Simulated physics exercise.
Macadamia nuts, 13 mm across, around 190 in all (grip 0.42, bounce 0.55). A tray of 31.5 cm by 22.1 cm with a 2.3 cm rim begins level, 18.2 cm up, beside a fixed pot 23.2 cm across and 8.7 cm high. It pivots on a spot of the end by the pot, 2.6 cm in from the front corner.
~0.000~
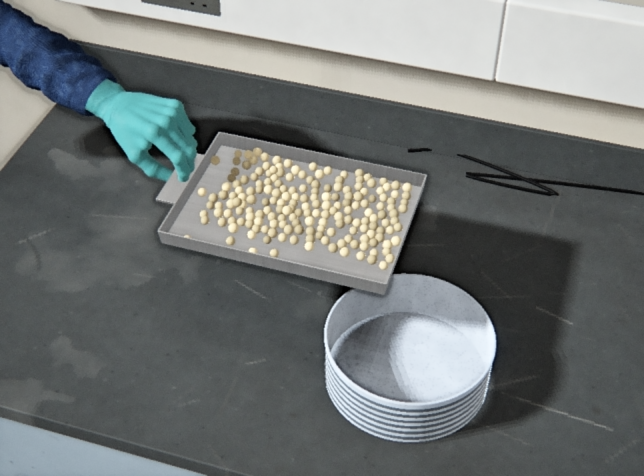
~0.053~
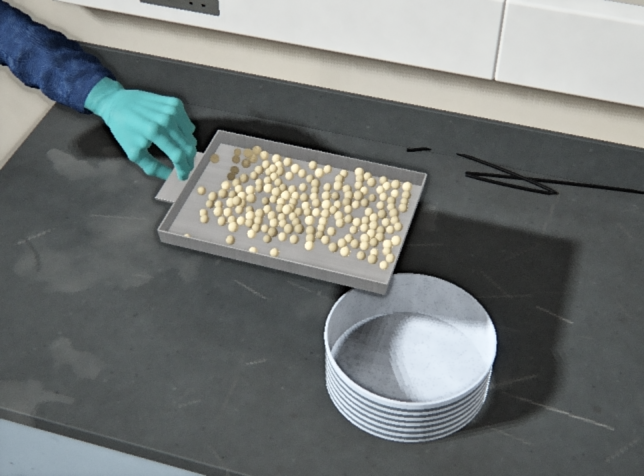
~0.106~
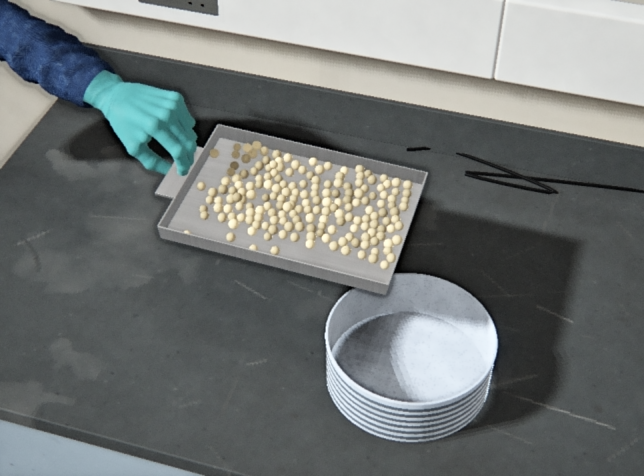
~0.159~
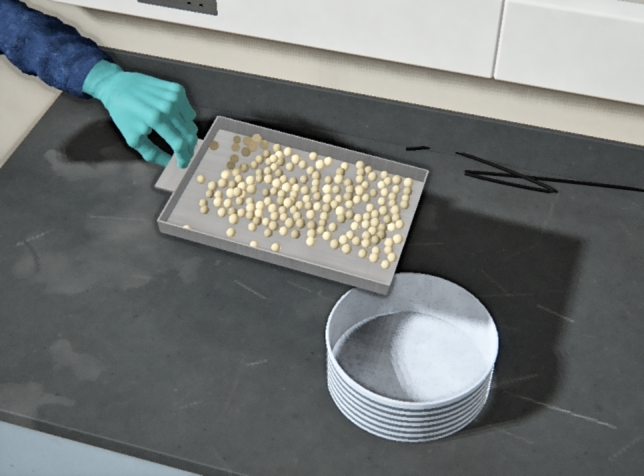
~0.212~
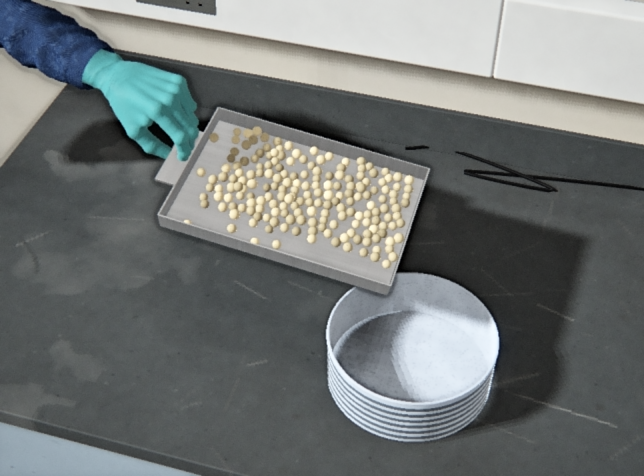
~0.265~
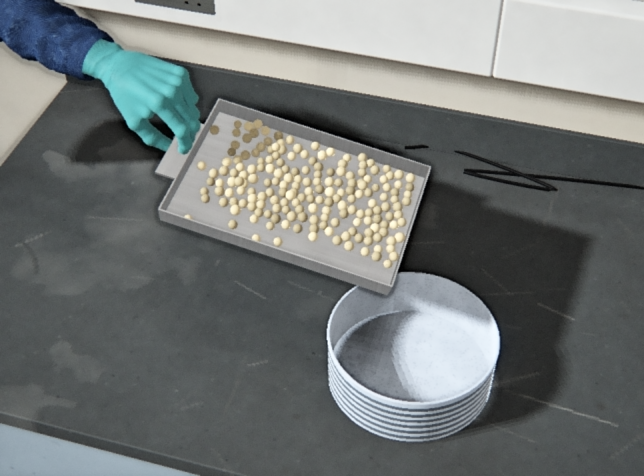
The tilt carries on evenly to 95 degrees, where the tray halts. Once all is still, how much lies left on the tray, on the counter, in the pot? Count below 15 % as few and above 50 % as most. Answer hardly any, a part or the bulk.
Tray: Hardly any, counter: Hardly any, pot: The bulk.
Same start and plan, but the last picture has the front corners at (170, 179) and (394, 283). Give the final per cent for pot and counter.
Pot 55, counter 45.
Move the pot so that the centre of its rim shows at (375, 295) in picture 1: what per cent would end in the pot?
Some 35 per cent.
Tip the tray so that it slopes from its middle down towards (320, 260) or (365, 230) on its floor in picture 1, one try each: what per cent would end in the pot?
About 85 and 60 per cent.
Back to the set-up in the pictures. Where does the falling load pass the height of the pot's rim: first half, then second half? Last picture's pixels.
At about (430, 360), then at (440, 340).
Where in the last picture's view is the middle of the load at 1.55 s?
At about (400, 212).
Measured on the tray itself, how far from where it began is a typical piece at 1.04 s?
Roughly 8 cm.
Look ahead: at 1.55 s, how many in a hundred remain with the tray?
Some 100 per cent of the load.
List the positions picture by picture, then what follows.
Tray tilt 0 degrees, front corners at (160, 230) and (385, 282); middle of the pieces at (306, 207); pot at (410, 335), in the first picture.
Tray tilt 1 degrees, front corners at (160, 229) and (385, 282); middle of the pieces at (306, 206), in the second picture.
Tray tilt 2 degrees, front corners at (160, 226) and (387, 283); middle of the pieces at (307, 203), in the third picture.
Tray tilt 5 degrees, front corners at (160, 220) and (388, 283), lowest corner right front; middle of the pieces at (307, 199), in the fourth picture.
Tray tilt 8 degrees, front corners at (160, 214) and (389, 284), lowest corner right front; middle of the pieces at (308, 195), in the fifth picture.
Tray tilt 10 degrees, front corners at (161, 208) and (391, 284), lowest corner right front; middle of the pieces at (309, 192); pot at (413, 334). Its pace works out near 50 degrees a second, in the sixth picture.
Then, at 1.04 s, tilt 50 degrees; the tray holds 100 %, the pot 0 %.
Then, at 1.55 s, tilt 76 degrees; the tray holds 100 %, the pot 0 %.
After 2.13 s, tilt 95 degrees; the tray holds 25 %, the pot 50 %.
At rest (3.2 s), tray 0 %, counter 5 %, pot 95 %.
